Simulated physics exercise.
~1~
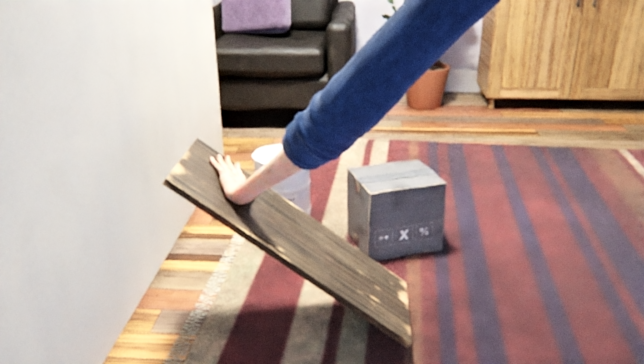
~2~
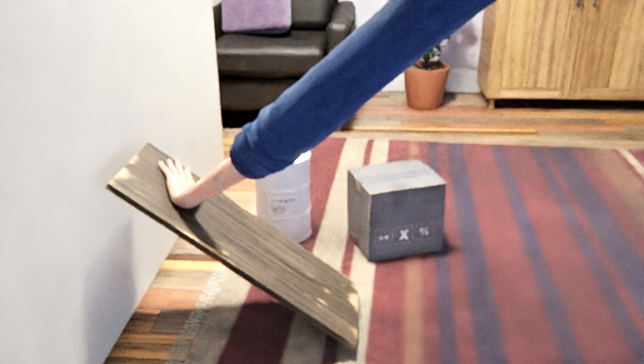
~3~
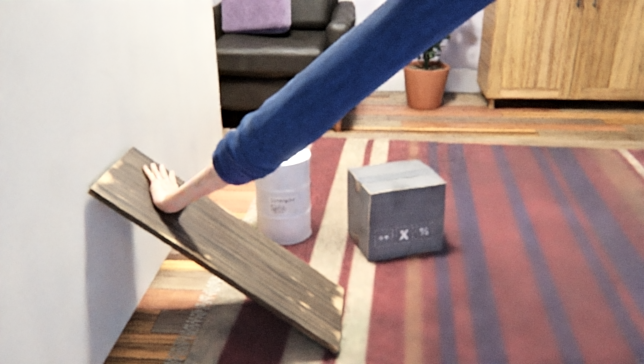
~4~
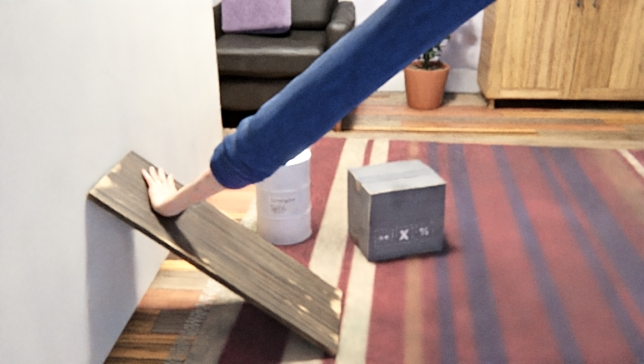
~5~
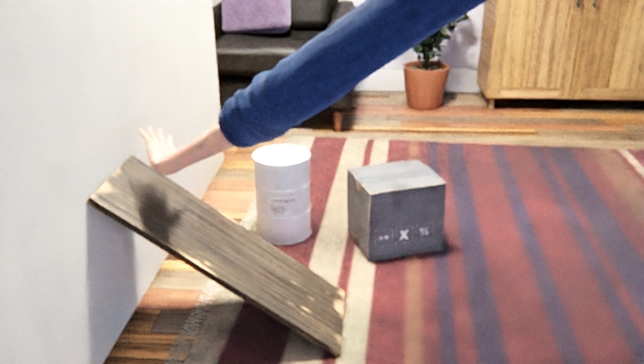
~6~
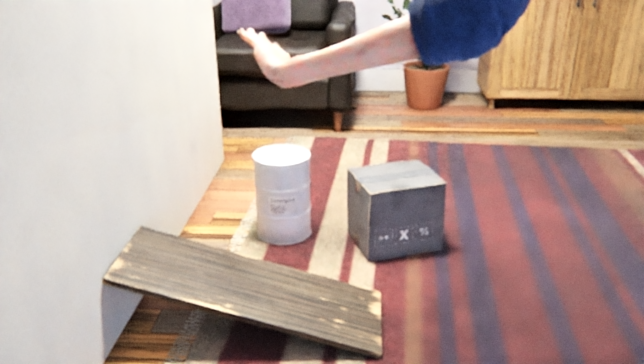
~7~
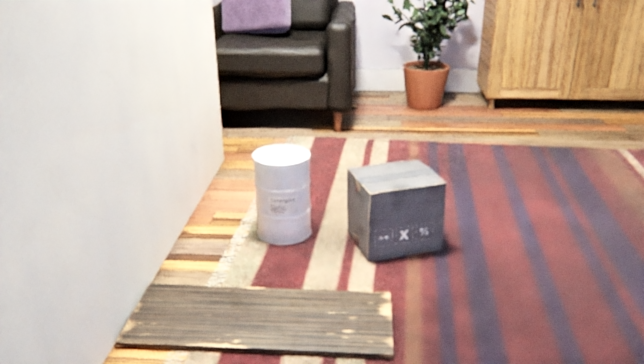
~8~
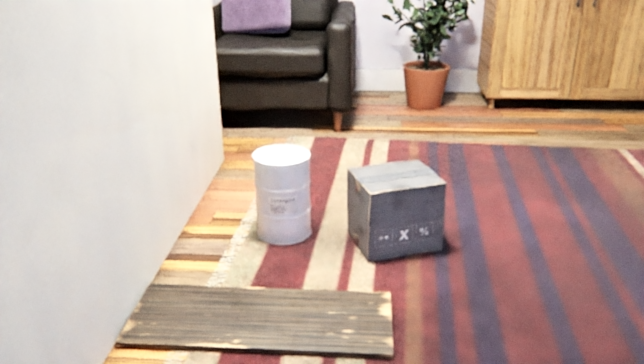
In this clip, a hand leans a dark wooden board against a bare wall beside a white canister and a grey box, shifting it left before letting go. The board slides down and ends flat on the floor, while the canister and box stay in place.
